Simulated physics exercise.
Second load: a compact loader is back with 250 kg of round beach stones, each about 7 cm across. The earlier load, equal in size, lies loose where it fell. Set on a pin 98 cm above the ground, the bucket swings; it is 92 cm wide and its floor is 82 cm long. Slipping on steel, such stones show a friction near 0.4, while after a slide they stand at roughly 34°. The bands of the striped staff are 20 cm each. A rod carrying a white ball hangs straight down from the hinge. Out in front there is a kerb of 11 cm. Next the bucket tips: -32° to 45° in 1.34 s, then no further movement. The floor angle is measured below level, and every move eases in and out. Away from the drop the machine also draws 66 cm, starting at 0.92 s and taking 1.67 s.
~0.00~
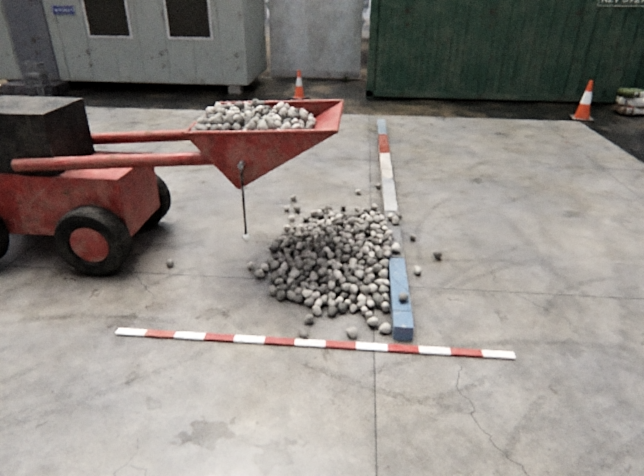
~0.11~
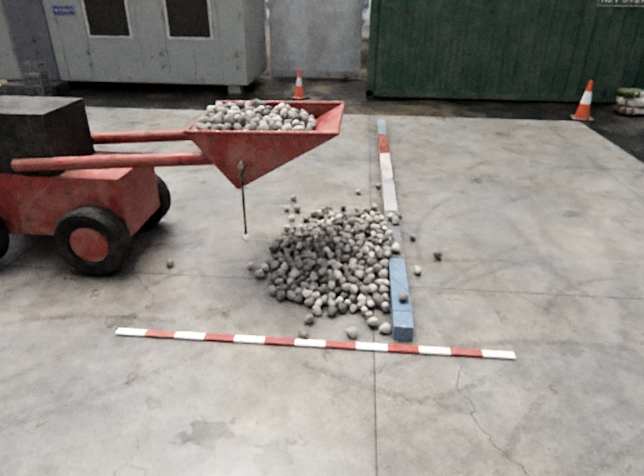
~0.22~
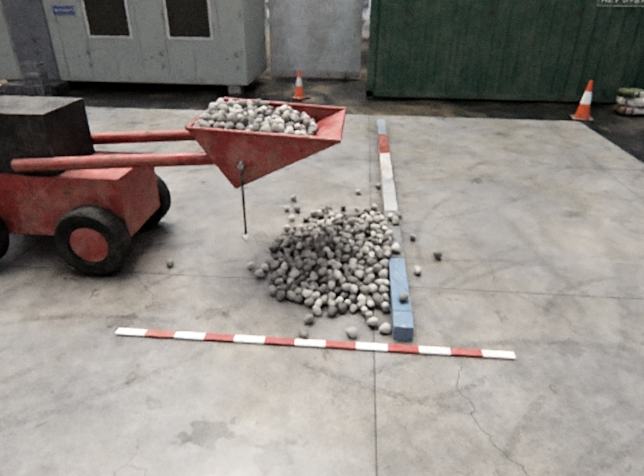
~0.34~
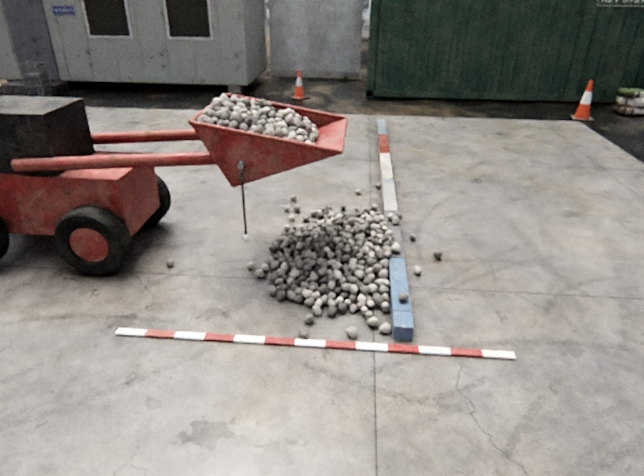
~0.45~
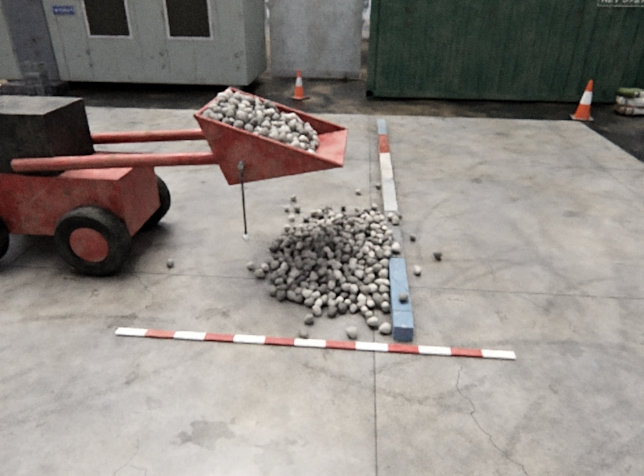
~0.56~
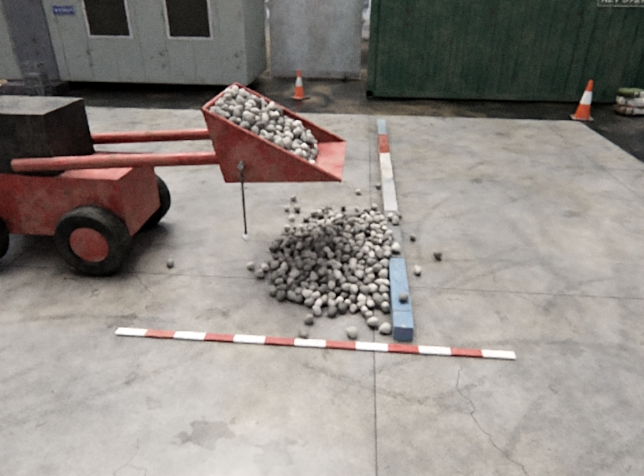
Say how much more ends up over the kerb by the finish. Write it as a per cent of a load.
Some 2 per cent is added.
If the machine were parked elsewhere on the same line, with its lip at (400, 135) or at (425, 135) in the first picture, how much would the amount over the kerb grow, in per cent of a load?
Roughly 35 and 60 per cent, in that order.
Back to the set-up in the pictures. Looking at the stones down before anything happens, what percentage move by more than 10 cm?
10 per cent.
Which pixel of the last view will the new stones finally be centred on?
(325, 242).
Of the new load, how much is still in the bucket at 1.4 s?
Close to 15 in a hundred.
After 1.0 s the floor is at 33°; in per cent of one load, 95 in the bucket, 106 on this side of the kerb, 1 over the kerb; the foremost stones are at (406, 243).
After 1.4 s the floor is at 45°; in per cent of one load, 15 in the bucket, 185 on this side of the kerb, 1 over the kerb; the foremost stones are at (407, 245).
After 3.0 s the floor is at 45°; in per cent of one load, 0 in the bucket, 198 on this side of the kerb, 3 over the kerb; the foremost stones are at (453, 255).
After 5.4 s the floor is at 45°; in per cent of one load, 0 in the bucket, 198 on this side of the kerb, 3 over the kerb; the foremost stones are at (453, 255). Net gain over the kerb, 2.
